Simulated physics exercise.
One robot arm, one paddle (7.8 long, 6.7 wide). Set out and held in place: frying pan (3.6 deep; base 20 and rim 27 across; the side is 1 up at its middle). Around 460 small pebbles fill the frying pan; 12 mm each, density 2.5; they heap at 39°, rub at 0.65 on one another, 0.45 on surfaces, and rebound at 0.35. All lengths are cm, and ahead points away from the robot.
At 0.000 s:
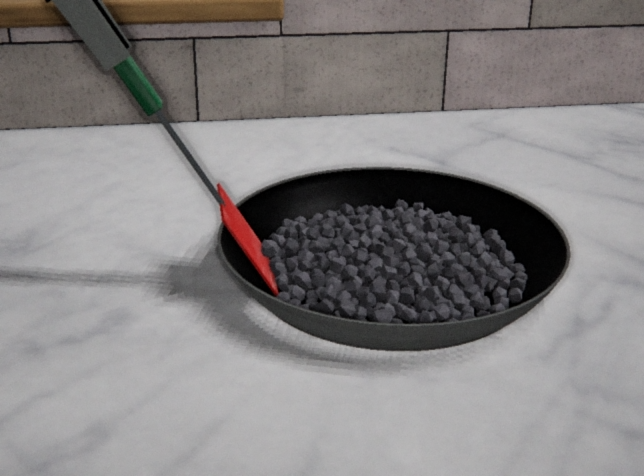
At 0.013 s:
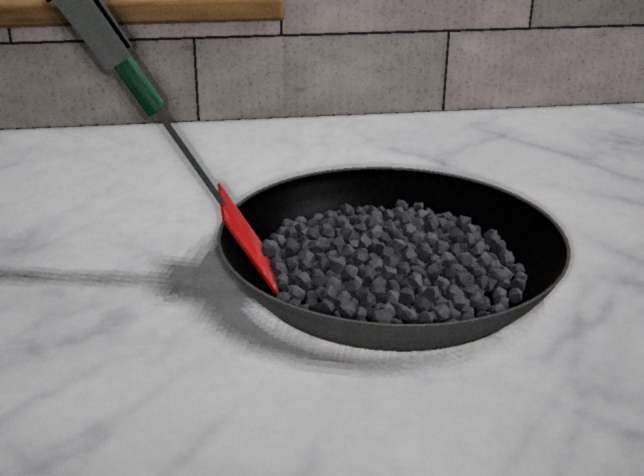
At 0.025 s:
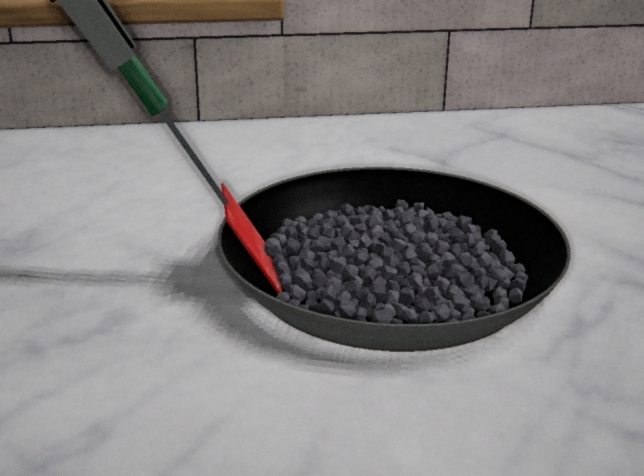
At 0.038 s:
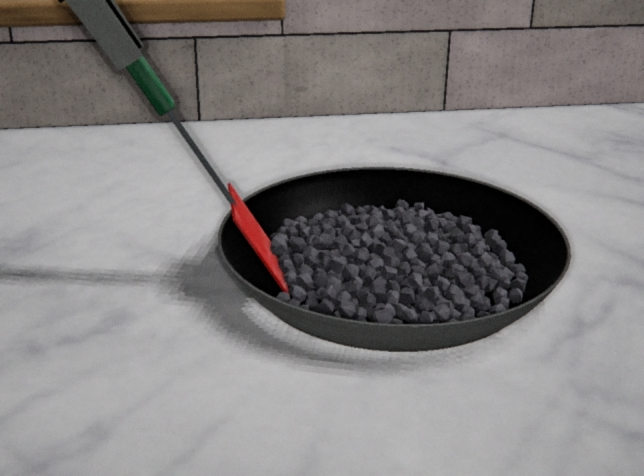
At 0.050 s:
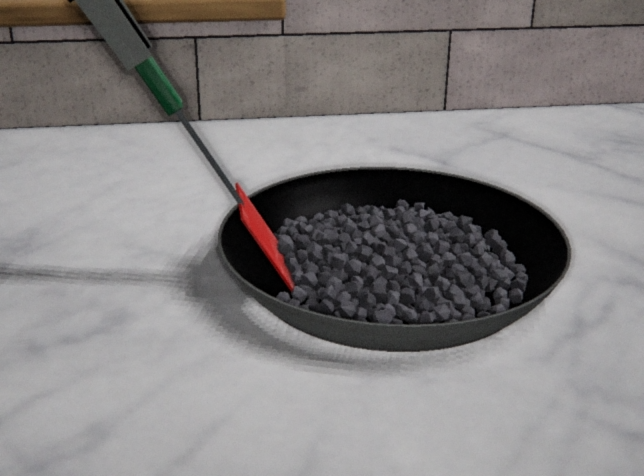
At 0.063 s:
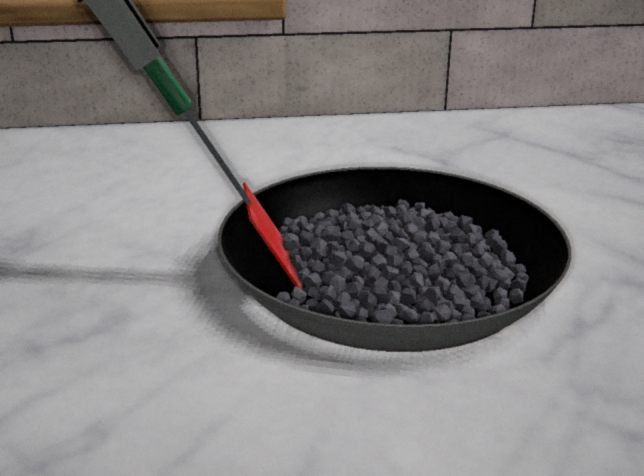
On a marble counter, a robot arm slides a red paddle slightly right through dark pebbles.
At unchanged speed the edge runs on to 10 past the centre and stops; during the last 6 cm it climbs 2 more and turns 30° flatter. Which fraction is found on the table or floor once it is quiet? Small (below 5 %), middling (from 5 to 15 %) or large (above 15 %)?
Answer: Middling; from 5 to 15 % of the small pebbles finish on the table or floor.
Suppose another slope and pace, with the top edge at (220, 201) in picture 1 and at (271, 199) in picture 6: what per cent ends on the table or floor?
Some 15 per cent.
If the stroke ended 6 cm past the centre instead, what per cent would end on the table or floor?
It would be near 0 per cent.
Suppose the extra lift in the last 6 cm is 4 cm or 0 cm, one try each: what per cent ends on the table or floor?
About 10 and 5 per cent.
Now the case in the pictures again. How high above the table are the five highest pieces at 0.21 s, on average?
Roughly 4 cm.
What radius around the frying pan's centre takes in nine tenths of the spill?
Some 20 cm.
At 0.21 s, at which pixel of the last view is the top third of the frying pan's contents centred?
At about (426, 240).
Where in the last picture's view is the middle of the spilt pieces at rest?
Around (594, 265).
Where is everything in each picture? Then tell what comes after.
Paddle top edge at (220, 201), sloping 60°; upper third of the load around (387, 249), from x 270 to 520, top at y 205; 456 in the frying pan, in the first picture.
Paddle top edge at (221, 201), sloping 60°; upper third of the load around (387, 249), from x 270 to 520, top at y 205, in the second picture.
Paddle top edge at (225, 201), sloping 60°; upper third of the load around (387, 249), from x 270 to 520, top at y 205, in the third picture.
Paddle top edge at (231, 201), sloping 60°; upper third of the load around (380, 249), from x 275 to 520, top at y 205, in the fourth picture.
Paddle top edge at (239, 200), sloping 60°; upper third of the load around (378, 249), from x 275 to 520, top at y 205, in the fifth picture.
Paddle top edge at (247, 200), sloping 60°; upper third of the load around (377, 247), from x 275 to 520, top at y 205; 456 in the frying pan, in the sixth picture.
By 0.21 s, sloping 60°, highest piece 4 above the table; 456 in the frying pan.
By 0.35 s, sloping 51°, highest piece 6 above the table; 455 in the frying pan, 1 on the blade or in flight.
By 0.62 s, sloping 30°, highest piece 6 above the table; 423 in the frying pan, 32 on the table or floor, 1 on the blade or in flight.
By 1.67 s, sloping 30°, highest piece 6 above the table; 420 in the frying pan, 36 on the table or floor.
Final count, 420 in the frying pan, 36 on the table or floor. That is 8 % on the table or floor.
